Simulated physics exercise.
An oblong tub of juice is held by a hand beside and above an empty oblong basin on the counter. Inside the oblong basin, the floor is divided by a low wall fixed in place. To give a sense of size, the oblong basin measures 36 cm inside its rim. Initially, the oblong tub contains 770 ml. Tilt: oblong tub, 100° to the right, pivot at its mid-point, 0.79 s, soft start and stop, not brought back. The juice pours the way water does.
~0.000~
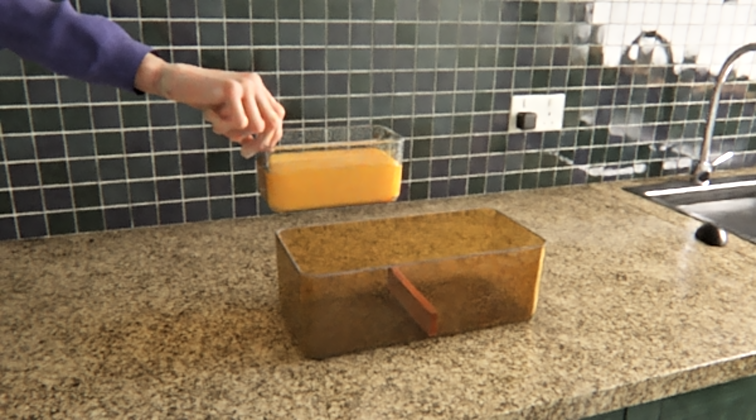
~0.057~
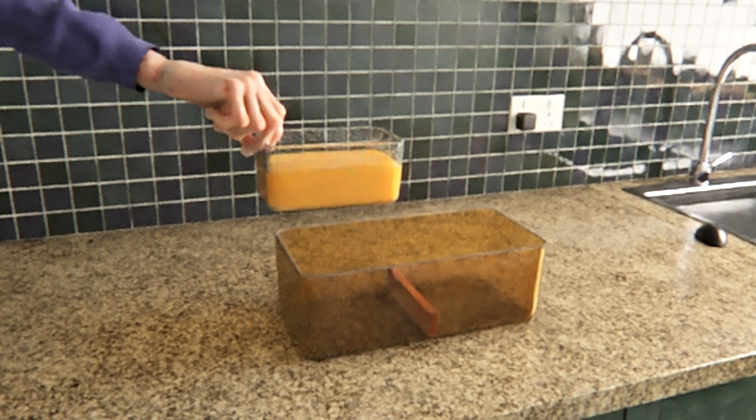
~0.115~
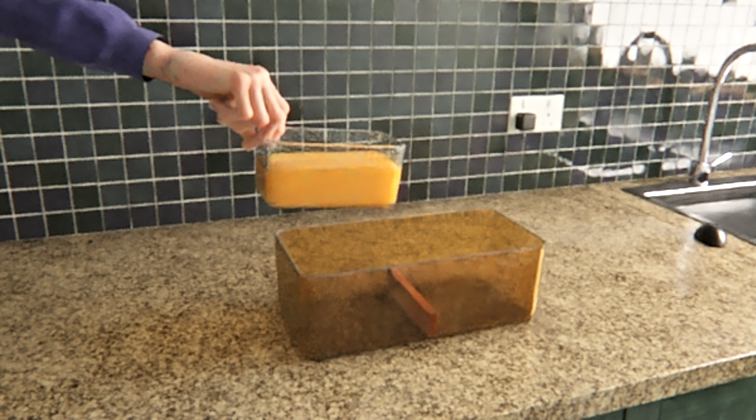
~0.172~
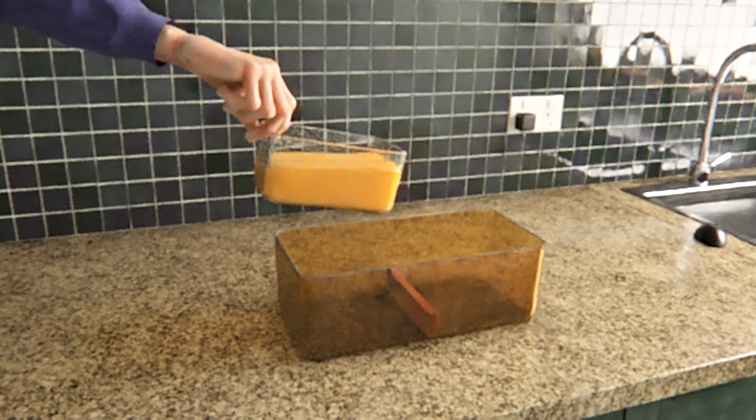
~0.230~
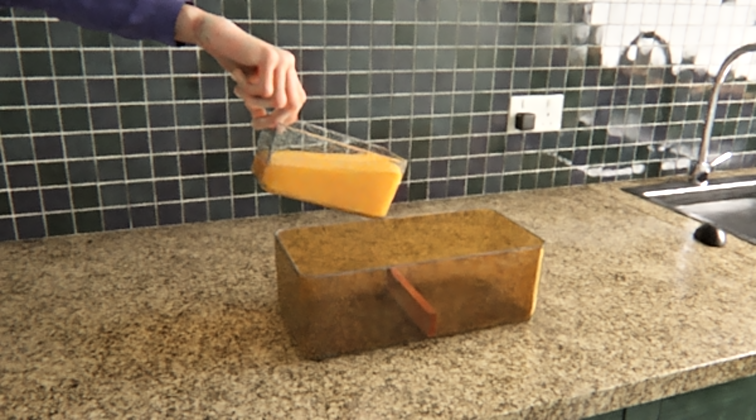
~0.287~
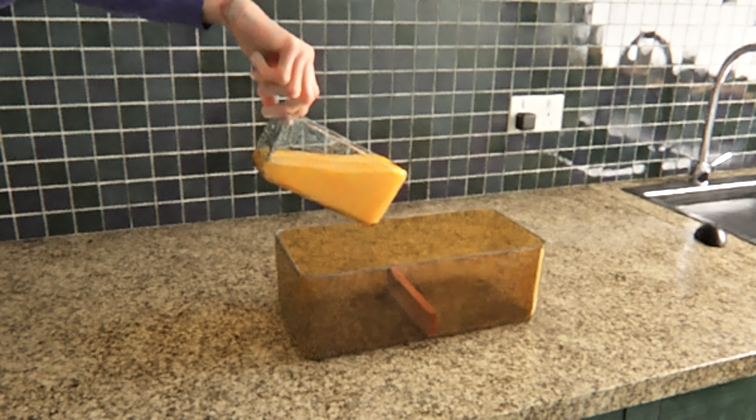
A hand in a purple sleeve reaches in from the upper left, holding a clear oblong tub of orange juice above a granite counter, seen from the front and slightly above. Below it sits an empty amber see-through basin with a reddish-brown divider, before dark green tiles, an outlet and a sink at right. The hand tilts the tub, slowly then faster, its right end dipping as the juice shifts toward that rim, while the camera stays still.
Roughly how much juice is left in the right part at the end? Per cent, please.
Roughly 60 per cent is left in the right part.
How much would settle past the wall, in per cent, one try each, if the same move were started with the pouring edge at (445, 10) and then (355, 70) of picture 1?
In order, 85 and 25 per cent.
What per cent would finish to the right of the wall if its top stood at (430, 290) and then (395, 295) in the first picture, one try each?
Some 30 in a hundred, then some 70 in a hundred.
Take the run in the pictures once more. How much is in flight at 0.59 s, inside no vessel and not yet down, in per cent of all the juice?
About 30 per cent.
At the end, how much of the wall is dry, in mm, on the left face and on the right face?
Close to 26 mm left and close to 20 mm right.
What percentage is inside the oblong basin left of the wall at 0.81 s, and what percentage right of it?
Near 28 on the left, 60 on the right.
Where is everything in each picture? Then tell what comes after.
Tilt 0°; pouring edge (393, 134); surface from (262, 163) to (388, 154); the oblong basin's rim runs from (287, 253) to (519, 225); the wall's top is at (411, 288), in the first frame.
Tilt 1°; pouring edge (393, 136); surface from (262, 163) to (389, 155), in the second frame.
Tilt 5°; pouring edge (394, 141); surface from (262, 162) to (388, 157), in the third frame.
Tilt 11°; pouring edge (395, 148); surface from (262, 160) to (389, 159), in the fourth frame.
Tilt 20°; pouring edge (396, 157); surface from (261, 158) to (391, 160), in the fifth frame.
Tilt 29°; pouring edge (396, 169); surface from (261, 156) to (394, 163); 1 per cent is over the edge, in the sixth frame.
Then, 0.59 s in, the tilt is 85° and 27 per cent is still to pour, 5 is left of the wall and 37 right of it.
Then, 0.81 s in, the tilt is 100° and 9 per cent is still to pour, 29 is left of the wall and 60 right of it.
Then, 1.04 s in, the tilt is 100° and 1 per cent is still to pour, 37 is left of the wall and 60 right of it.
Then, 1.29 s in, the tilt is 100° and 0 per cent is still to pour, 39 is left of the wall and 60 right of it.
Finally, 39 per cent lies left of the wall, 60 right of it and 1 outside.
